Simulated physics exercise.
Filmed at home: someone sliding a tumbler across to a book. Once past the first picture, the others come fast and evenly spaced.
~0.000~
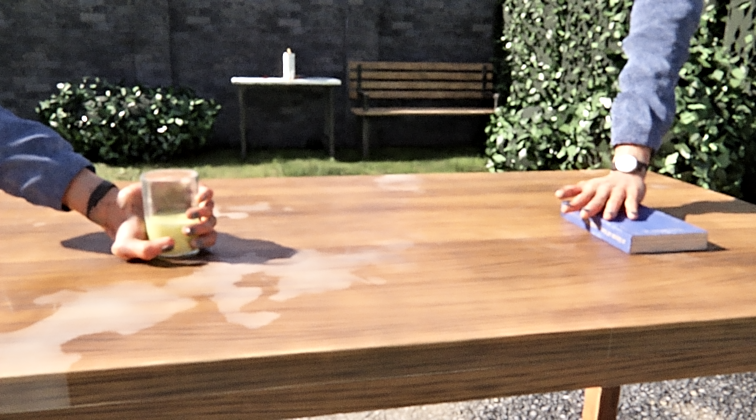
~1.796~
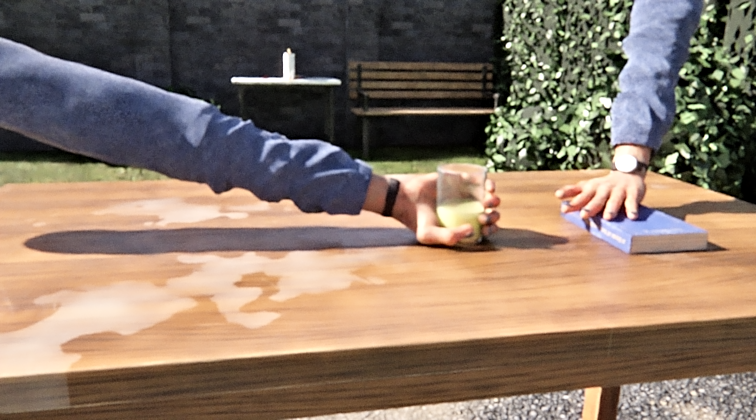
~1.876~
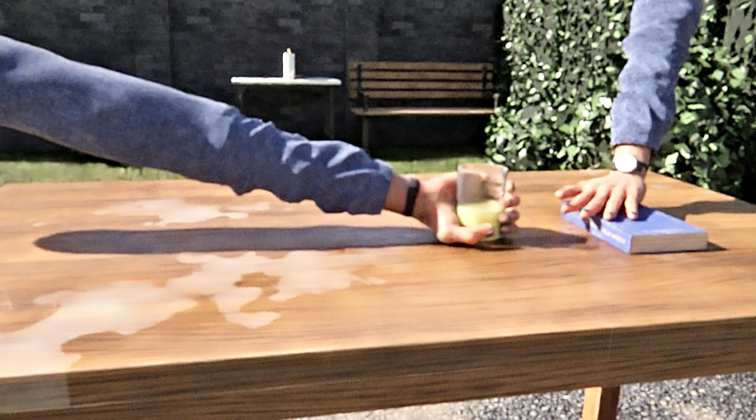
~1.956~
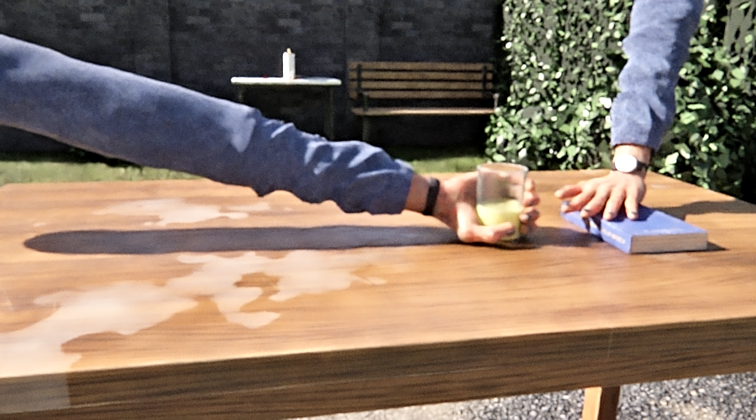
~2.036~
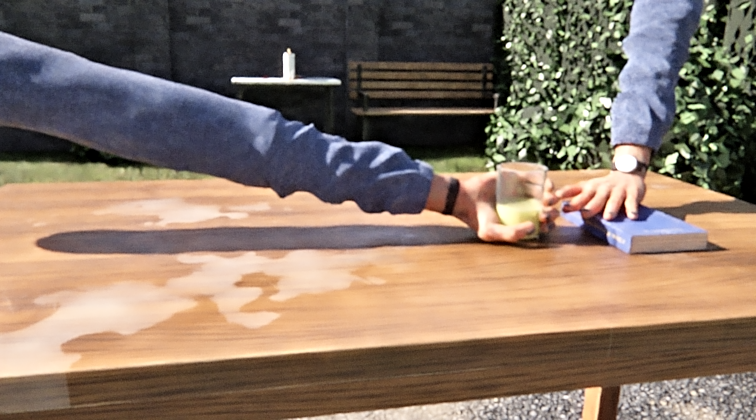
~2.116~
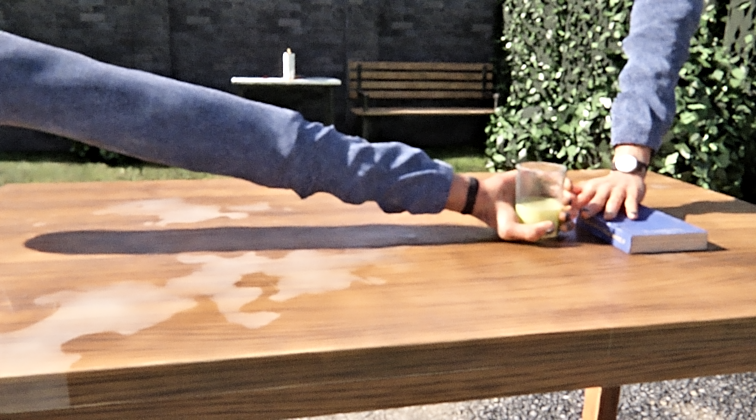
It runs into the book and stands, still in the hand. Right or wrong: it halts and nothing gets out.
Right.
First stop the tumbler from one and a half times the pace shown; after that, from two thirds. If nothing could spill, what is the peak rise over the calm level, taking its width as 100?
60 %, then 25 %.
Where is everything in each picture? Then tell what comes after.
In the first picture, at rest; tumbler (172, 211) about half full; book (628, 223).
In the second picture, under way; tumbler about half full, surface at (461, 208).
In the third picture, 20 px further; tumbler (480, 201) about half full.
In the fourth picture, 20 px further; tumbler about half full, surface at (500, 206).
In the fifth picture, 20 px further; tumbler (520, 200) about half full.
In the sixth picture, 20 px further; tumbler about half full, surface at (539, 204); book (628, 223).
By 2.3 s, the tumbler meets the book.
By 2.3 s, the lemonade surges up the wall; the wave climbs under half way to the rim.
By 3.7 s, the tumbler stands at the book; its rim is dry.
